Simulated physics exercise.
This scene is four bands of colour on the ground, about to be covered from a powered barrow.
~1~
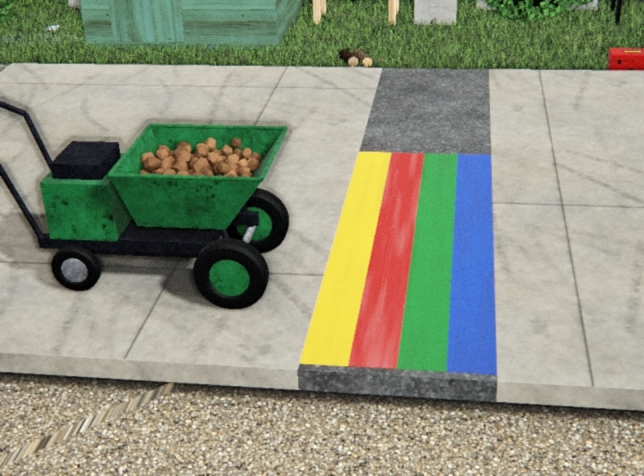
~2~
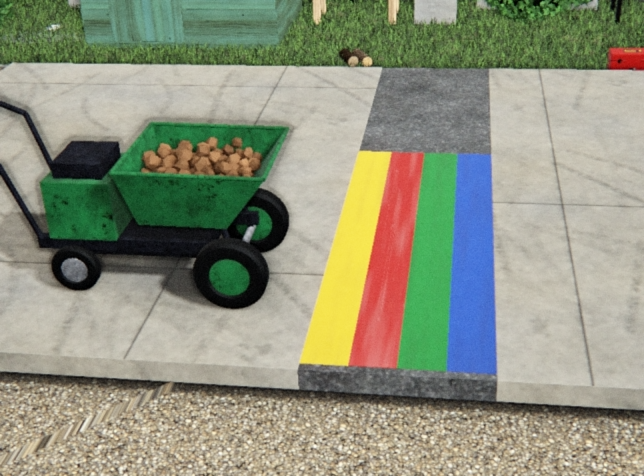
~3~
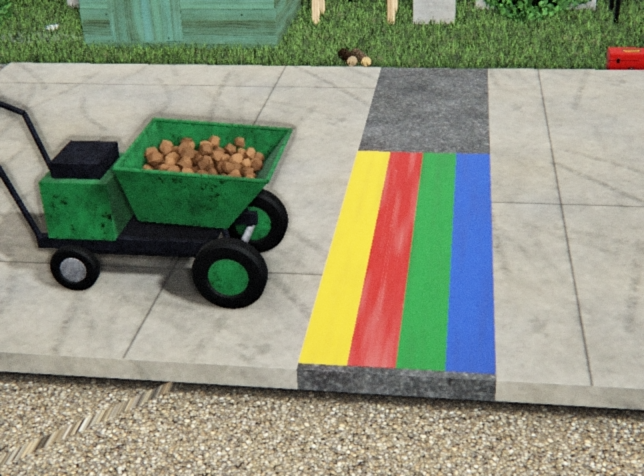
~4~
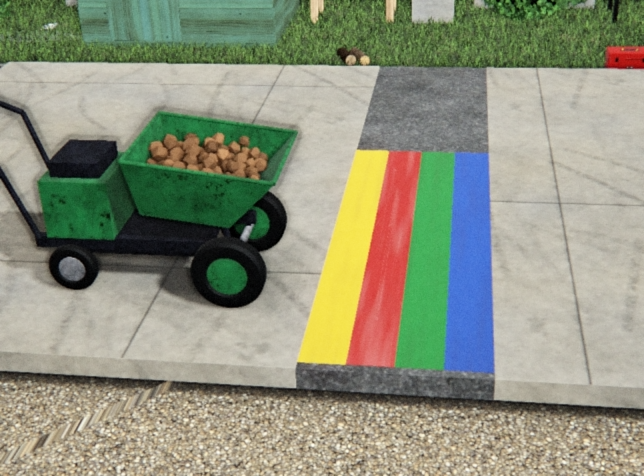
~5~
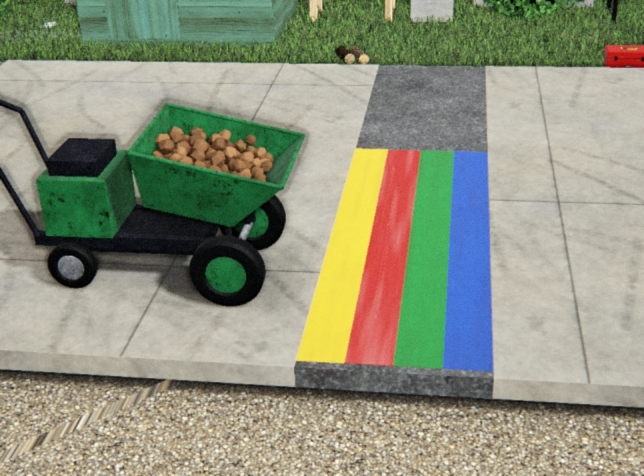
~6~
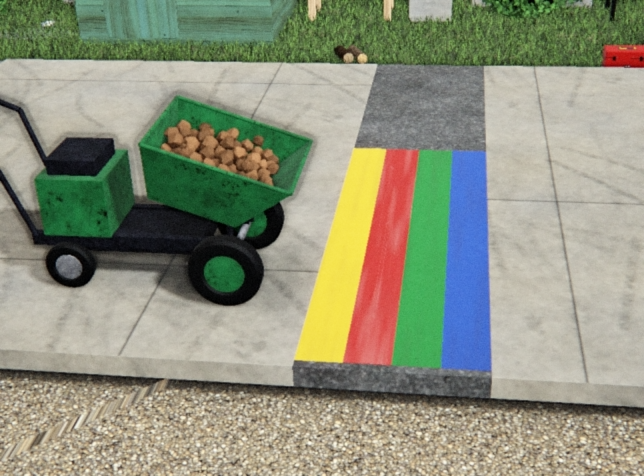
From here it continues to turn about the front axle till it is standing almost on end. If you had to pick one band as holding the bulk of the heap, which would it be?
I would pick red.
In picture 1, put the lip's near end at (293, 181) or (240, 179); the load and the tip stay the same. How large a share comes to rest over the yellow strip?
First spot: 0 %, second spot: 30 %.
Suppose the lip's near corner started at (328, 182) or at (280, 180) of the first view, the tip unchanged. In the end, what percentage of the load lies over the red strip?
That works out to 0 per cent for the first position and 40 per cent for the second.
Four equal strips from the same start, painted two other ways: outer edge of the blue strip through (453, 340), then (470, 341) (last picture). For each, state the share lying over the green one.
About 30 % and 20 %.
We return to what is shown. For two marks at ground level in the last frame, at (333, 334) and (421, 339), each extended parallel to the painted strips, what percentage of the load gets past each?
In order: Near 80 %, then 20 %.
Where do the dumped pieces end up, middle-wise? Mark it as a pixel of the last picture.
(391, 274).
Shortly afterwards, skip tipped steeply; the whole lot in the skip.
Next, skip tipped steeply; all but a few in the skip; only a few over the yellow strip; a little over the red strip.
Some moments later, skip tipped right over; near a third in the skip; a little over the yellow strip; near a third over the red strip; a little over the green strip; a little over the blue strip; only a few off the paint.
In the end, skip tipped right over; near a quarter in the skip; a little over the yellow strip; near a third over the red strip; near a quarter over the green strip; a little over the blue strip; only a few off the paint.
